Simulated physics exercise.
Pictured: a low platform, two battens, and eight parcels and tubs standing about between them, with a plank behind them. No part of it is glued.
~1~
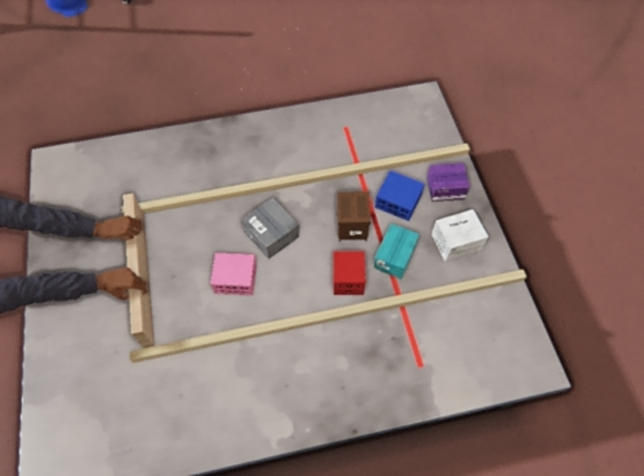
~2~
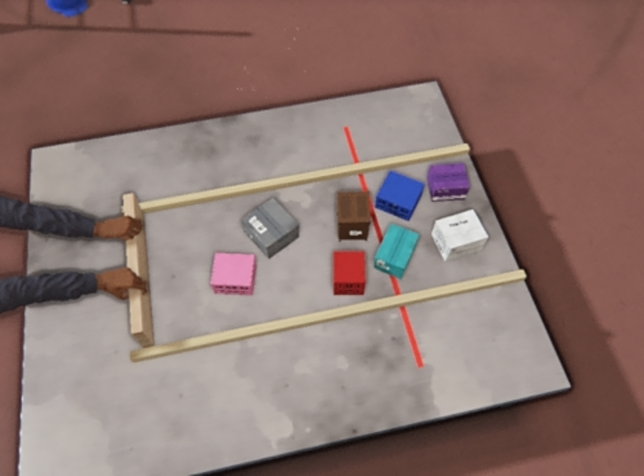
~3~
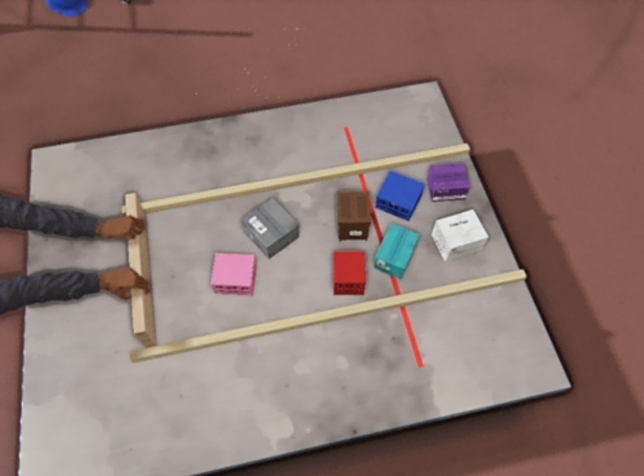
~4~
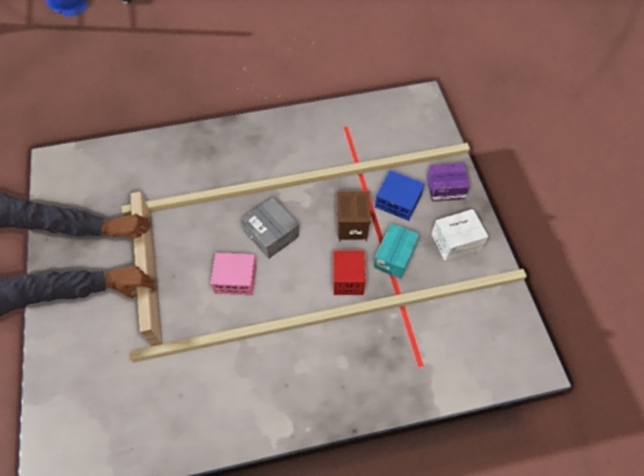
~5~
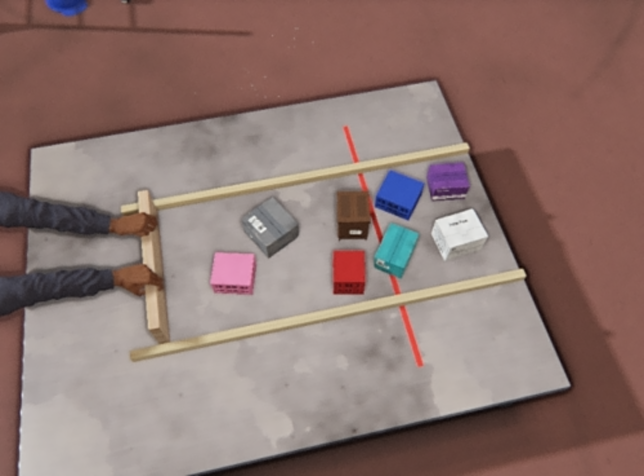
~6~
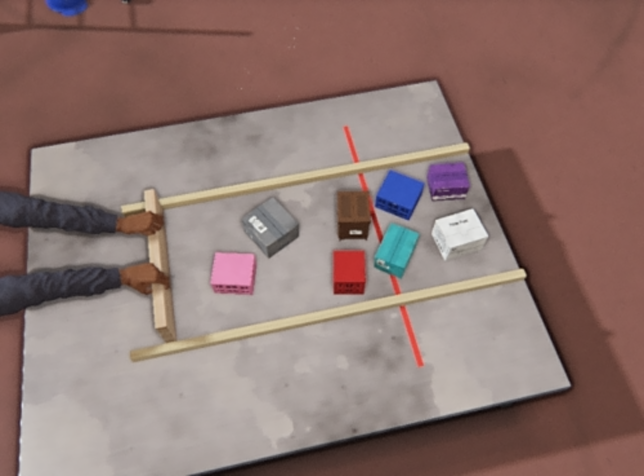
A wooden plank, held by two hands, slides slightly right toward eight boxes that stay still.
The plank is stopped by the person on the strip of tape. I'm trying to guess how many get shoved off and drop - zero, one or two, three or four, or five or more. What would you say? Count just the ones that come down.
No fall happens.
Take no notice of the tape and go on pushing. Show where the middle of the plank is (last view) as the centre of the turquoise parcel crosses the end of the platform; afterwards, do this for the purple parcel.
I'd put it close to (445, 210), and close to (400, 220) for the other one.
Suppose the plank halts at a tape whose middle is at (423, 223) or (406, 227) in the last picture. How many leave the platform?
Try by try, 2 and 1.
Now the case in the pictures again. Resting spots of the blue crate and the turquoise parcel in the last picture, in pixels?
The first one ends at (426, 176), the second at (446, 252).
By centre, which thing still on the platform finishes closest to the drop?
The purple parcel finishes nearest.
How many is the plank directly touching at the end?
That number would be 3.
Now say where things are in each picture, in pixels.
Purple parcel (448, 183); white box (459, 236); blue crate (400, 196); plank (139, 269); tape (379, 233), in the first picture.
White box (459, 236); pink crate (234, 274), in the second picture.
Blue crate (400, 196); turquoise parcel (396, 252), in the third picture.
Purple parcel (448, 182); red crate (349, 273), in the fourth picture.
White box (459, 235); brown tote (353, 216), in the fifth picture.
Purple parcel (448, 182); white box (459, 235); blue crate (400, 195); plank (160, 264); tape (379, 232), in the sixth picture.
A little later, none off yet; purple parcel at rest near (448, 182); white box at rest near (459, 235); blue crate at rest near (400, 195).
When it is over, the number that fall off is zero.
